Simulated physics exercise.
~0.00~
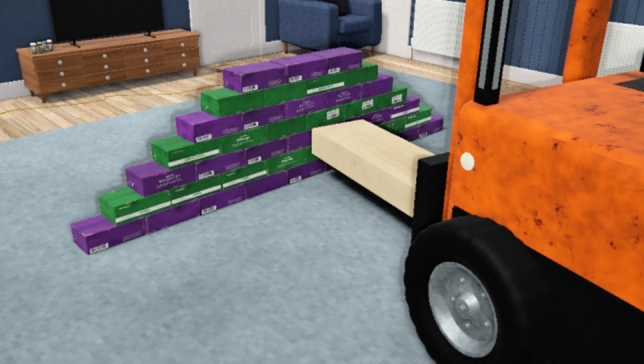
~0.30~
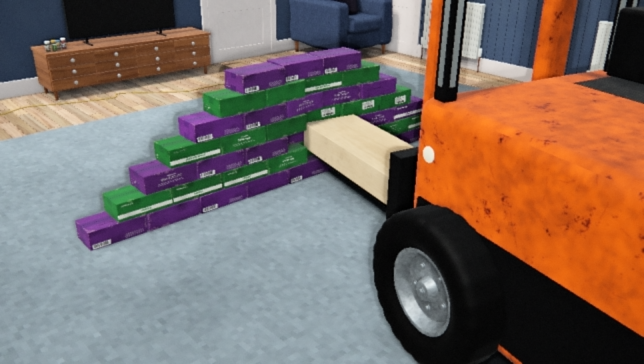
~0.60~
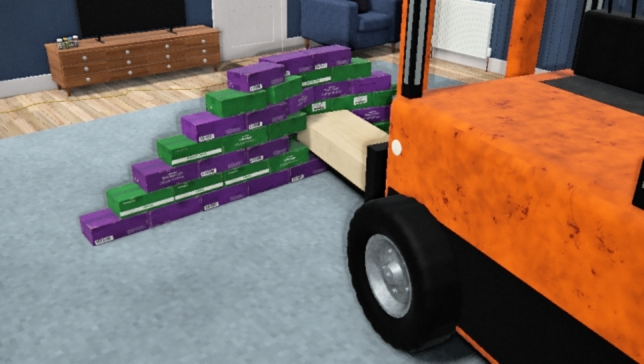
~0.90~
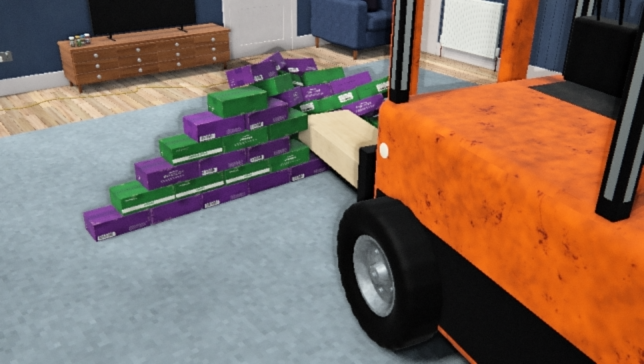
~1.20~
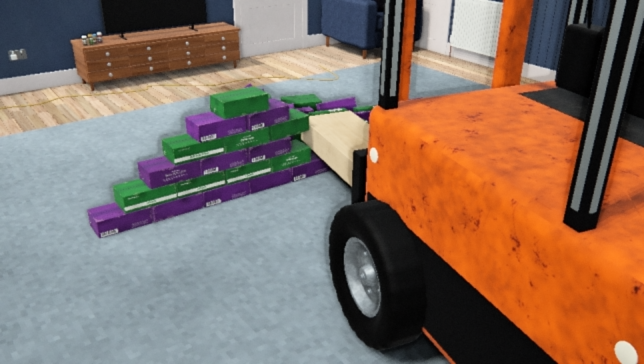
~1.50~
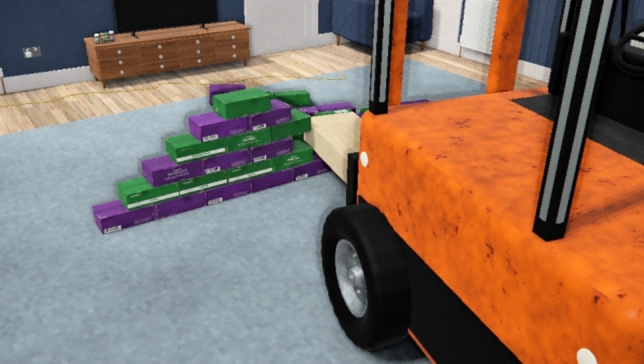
We see an orange forklift push a pale case into the right part of a stepped wall of purple and green boxes, tipping and knocking down the upper and right-hand boxes, while the left part stays stacked with a green box near its top.
